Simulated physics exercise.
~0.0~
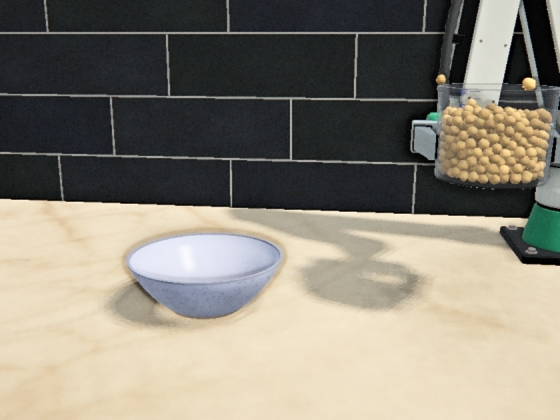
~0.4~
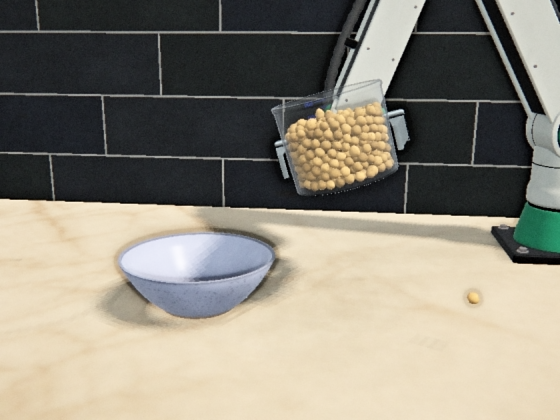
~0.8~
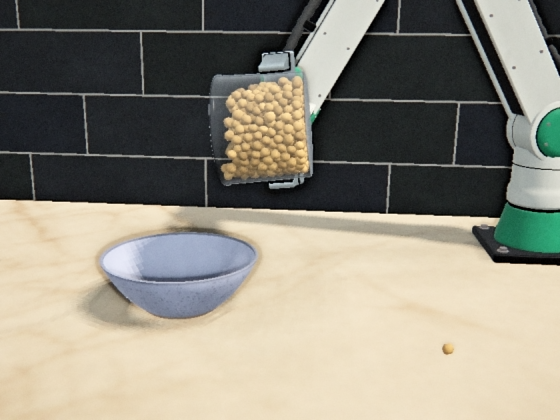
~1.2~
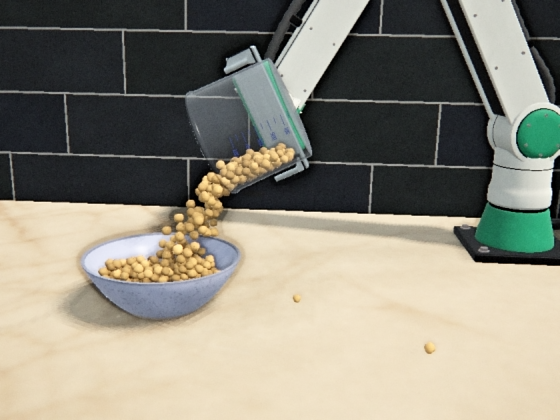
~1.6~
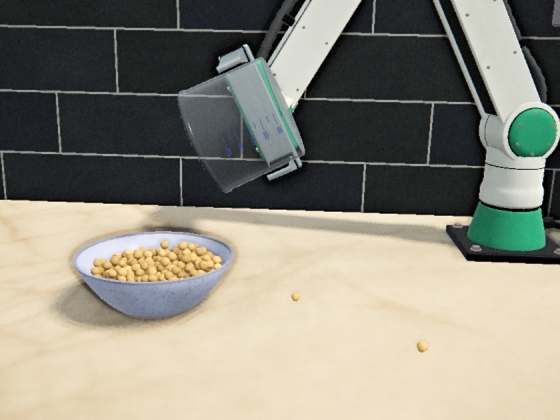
On a pale countertop before a black tiled wall, a robot arm carried a clear cup of dried chickpeas leftward, dropping one, then tipped it over a bluish bowl and poured until the cup was empty, leaving the bowl filled and two chickpeas on the counter.
